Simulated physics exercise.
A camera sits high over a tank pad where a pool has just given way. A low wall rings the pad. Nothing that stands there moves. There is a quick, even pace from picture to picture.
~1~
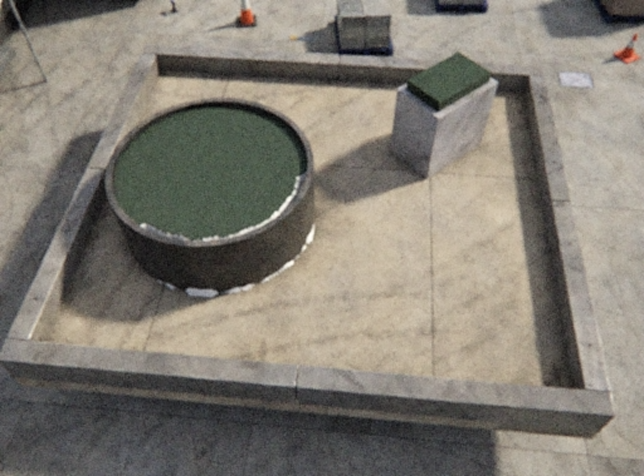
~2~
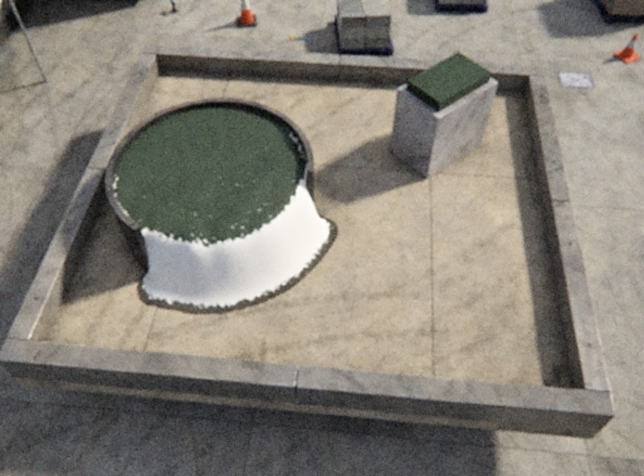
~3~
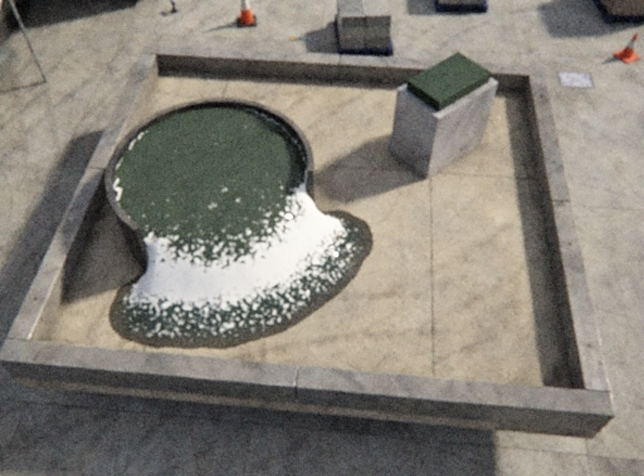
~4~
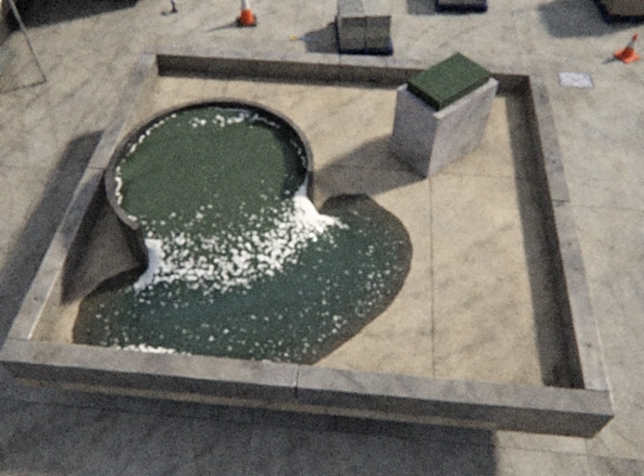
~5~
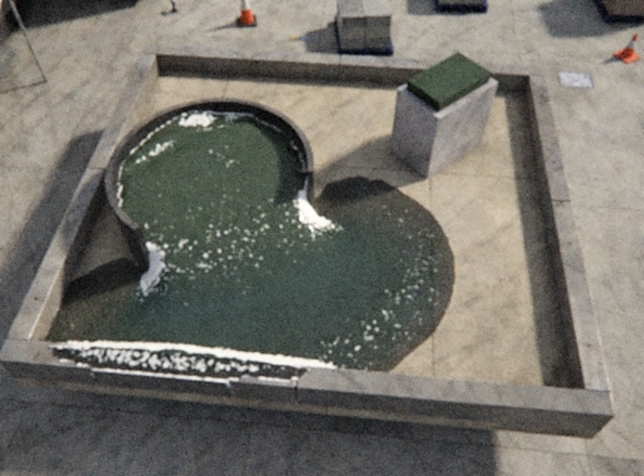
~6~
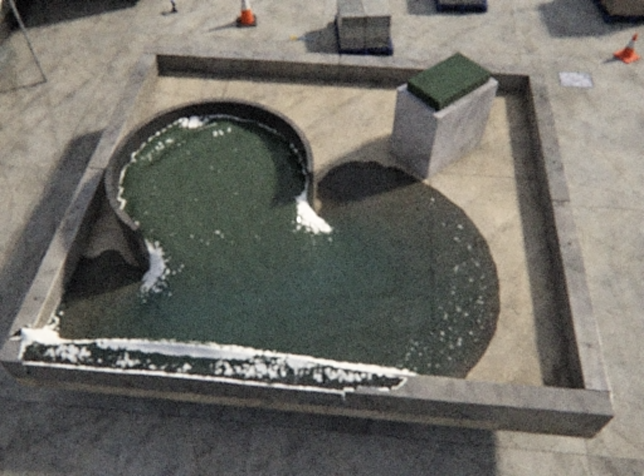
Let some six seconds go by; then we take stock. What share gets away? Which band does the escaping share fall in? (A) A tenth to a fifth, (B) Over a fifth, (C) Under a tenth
A.
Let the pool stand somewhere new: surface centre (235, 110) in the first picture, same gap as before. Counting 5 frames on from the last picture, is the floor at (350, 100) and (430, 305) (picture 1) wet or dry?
Going in order: Spared, then soaked.
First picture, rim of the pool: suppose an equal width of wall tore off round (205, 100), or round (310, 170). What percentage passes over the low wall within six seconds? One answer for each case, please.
First 16 per cent, then 6 per cent.
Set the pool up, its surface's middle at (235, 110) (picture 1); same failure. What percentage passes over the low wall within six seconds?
Share found: Around 8 %.
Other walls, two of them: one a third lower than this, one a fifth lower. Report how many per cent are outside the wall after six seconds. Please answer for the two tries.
About 32 per cent, then about 24 per cent.
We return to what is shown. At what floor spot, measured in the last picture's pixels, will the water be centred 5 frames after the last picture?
I'd put my finger on (275, 274).
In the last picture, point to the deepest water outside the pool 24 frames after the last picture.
Somewhere around pixel (522, 96).
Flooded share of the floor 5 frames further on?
Some 50 per cent.
A moment on, water covers 45 % of the floor; the low wall has let 1 % over.
Next, water covers 45 % of the floor; the low wall has let 4 % over.
Then, water covers 55 % of the floor; the low wall has let 11 % over.
Later, water covers 80 % of the floor; the low wall has let 14 % over.
In the end, water covers 85 % of the floor; the low wall has let 14 % over.
